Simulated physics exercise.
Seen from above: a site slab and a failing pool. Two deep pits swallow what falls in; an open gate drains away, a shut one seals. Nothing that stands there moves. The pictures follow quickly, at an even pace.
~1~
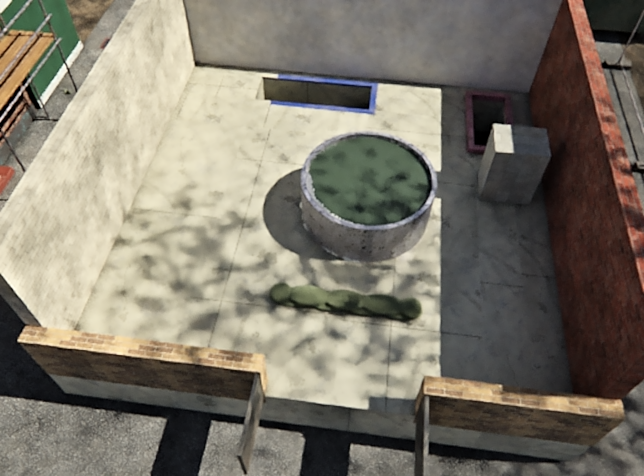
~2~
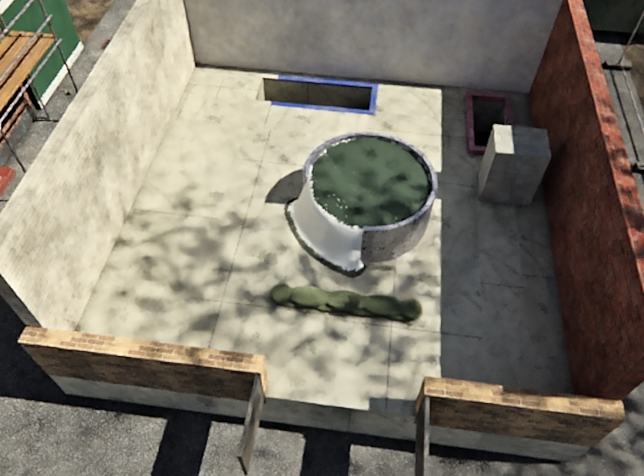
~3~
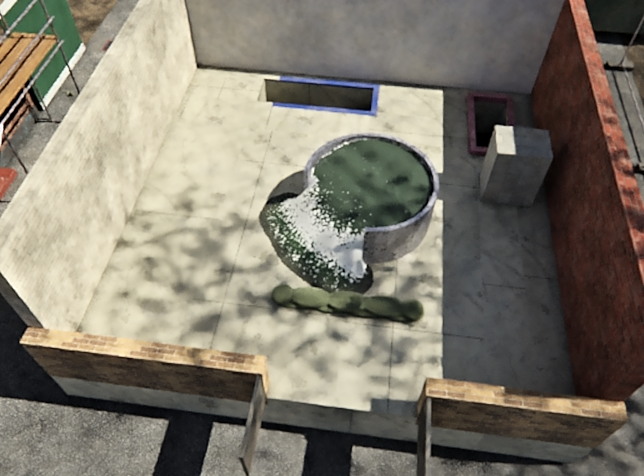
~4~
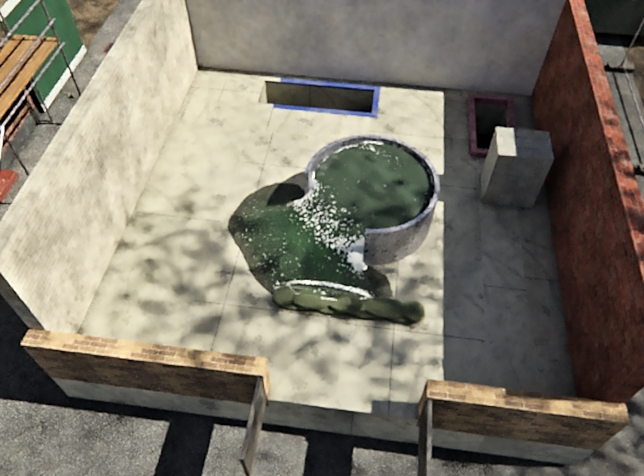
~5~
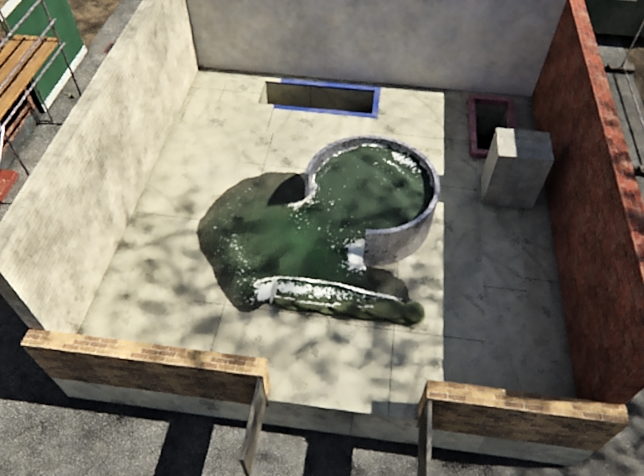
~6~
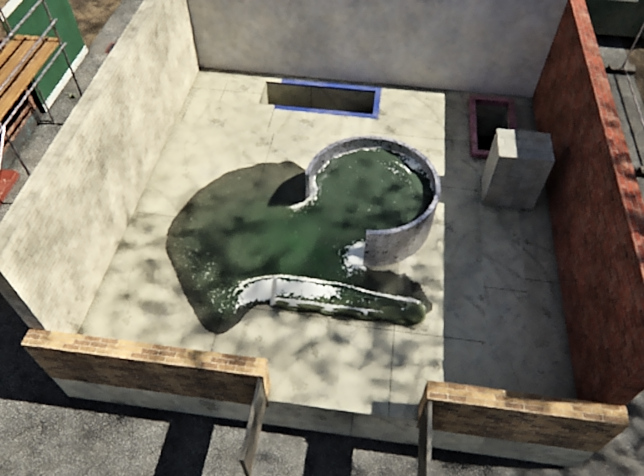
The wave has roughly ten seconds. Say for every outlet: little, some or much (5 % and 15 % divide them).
The gate takes between 5 and 15 %; the pink pit takes not even 5 %; the blue pit takes above 15 %.
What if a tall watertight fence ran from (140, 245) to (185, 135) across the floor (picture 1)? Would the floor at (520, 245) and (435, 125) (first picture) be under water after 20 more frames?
As listed: Awash, clear.
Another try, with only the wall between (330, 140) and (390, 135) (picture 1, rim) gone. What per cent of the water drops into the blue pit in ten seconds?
Per cent: Blue 65.
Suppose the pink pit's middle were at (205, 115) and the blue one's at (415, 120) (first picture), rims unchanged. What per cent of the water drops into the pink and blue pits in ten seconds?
Roughly, in per cent: Pink 4, blue 8.
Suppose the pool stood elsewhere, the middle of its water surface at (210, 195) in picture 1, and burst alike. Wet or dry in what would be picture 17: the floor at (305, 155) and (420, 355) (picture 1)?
As listed: Clear, free of water.
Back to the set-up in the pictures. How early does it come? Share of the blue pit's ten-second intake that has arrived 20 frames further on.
Roughly 0 per cent.
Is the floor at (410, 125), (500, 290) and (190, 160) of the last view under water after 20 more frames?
One after the other: Dry, flooded, under water.
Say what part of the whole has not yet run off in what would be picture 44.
Some 90 per cent.
A moment on, water covers 35 % of the floor; the gate 0 %, the pink pit 0 %, the blue pit 0 %.
Next, water covers 40 % of the floor; the gate 1 %, the pink pit 0 %, the blue pit 0 %.
Then, water covers 45 % of the floor; the gate 2 %, the pink pit 0 %, the blue pit 0 %.
Later, water covers 80 % of the floor; the gate 5 %, the pink pit 0 %, the blue pit 5 %.
In the end, water covers 85 % of the floor; the gate 9 %, the pink pit 0 %, the blue pit 21 %.
